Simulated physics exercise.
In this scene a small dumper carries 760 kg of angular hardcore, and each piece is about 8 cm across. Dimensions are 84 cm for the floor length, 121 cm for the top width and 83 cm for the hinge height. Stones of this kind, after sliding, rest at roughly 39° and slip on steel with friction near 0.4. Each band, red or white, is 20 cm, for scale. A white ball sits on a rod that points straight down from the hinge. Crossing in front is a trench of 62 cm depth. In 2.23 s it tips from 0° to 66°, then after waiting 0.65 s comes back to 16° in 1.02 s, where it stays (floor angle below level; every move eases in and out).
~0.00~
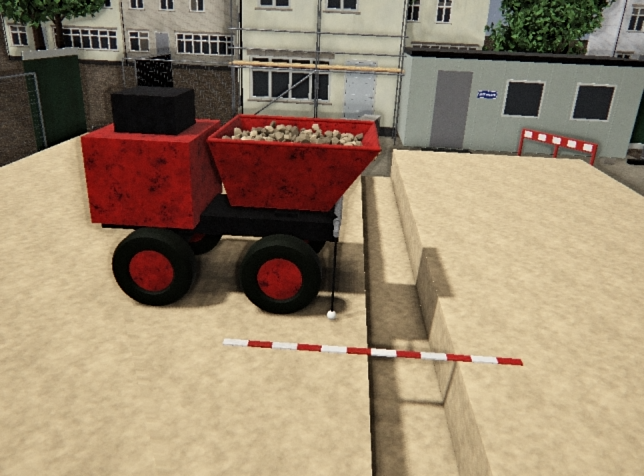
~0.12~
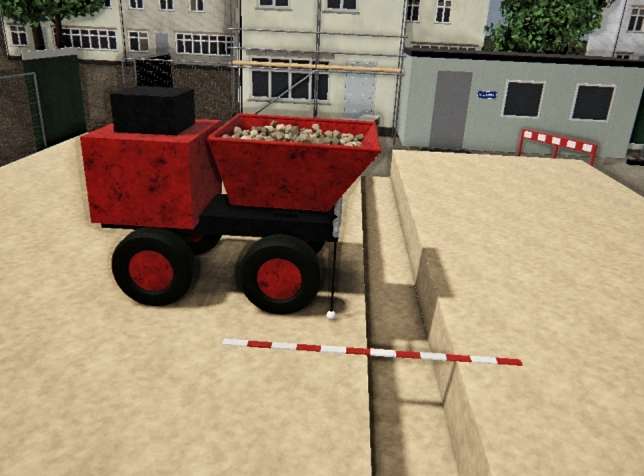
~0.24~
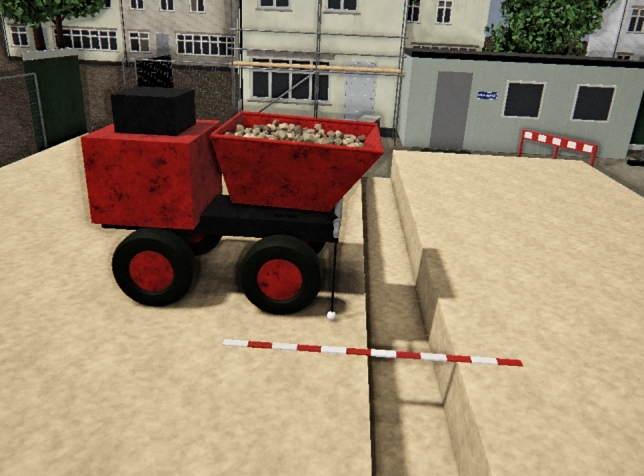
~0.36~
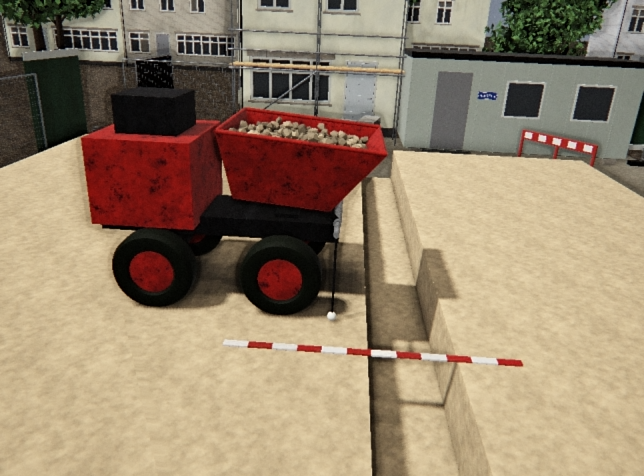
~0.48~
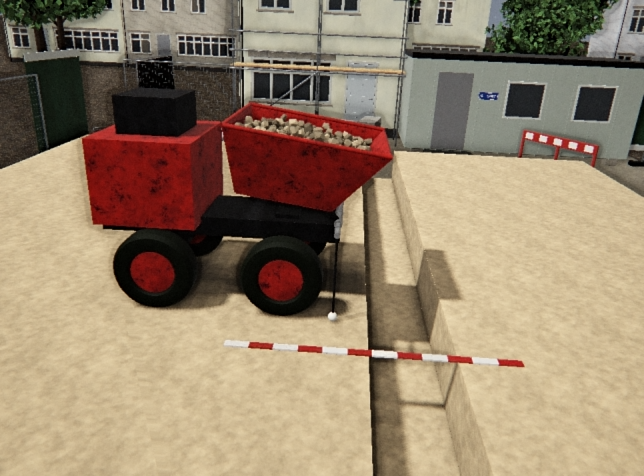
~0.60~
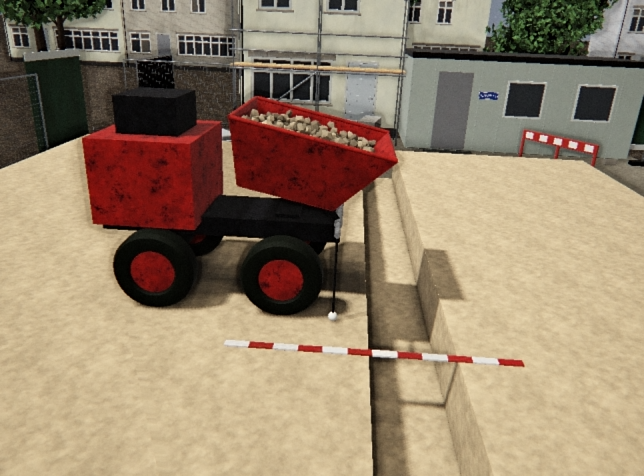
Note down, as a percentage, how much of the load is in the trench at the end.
Approximately 10 out of 100.
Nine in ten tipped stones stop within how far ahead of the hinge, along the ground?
Around 160 centimetres.
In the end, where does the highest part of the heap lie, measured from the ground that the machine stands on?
Around 20 cm above it, I'd say.
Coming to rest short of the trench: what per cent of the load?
About 0 per cent.
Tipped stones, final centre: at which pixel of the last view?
I'd put it close to (456, 293).
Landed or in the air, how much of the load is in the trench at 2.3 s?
About 5 per cent by then.
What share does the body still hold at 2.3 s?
It holds some 90 per cent.
After 1.7 s the floor is at 56°; 100 % in the body; the foremost stones are at (415, 194).
After 2.3 s the floor is at 66°; 92 % in the body, 5 % in the trench, 3 % past the trench; the foremost stones are at (473, 297).
After 4.3 s the floor is at 16°; 65 % in the body, 12 % in the trench, 22 % past the trench; the foremost stones are at (535, 299).
After 7.1 s the floor is at 16°; 65 % in the body, 12 % in the trench, 22 % past the trench; the foremost stones are at (535, 299).
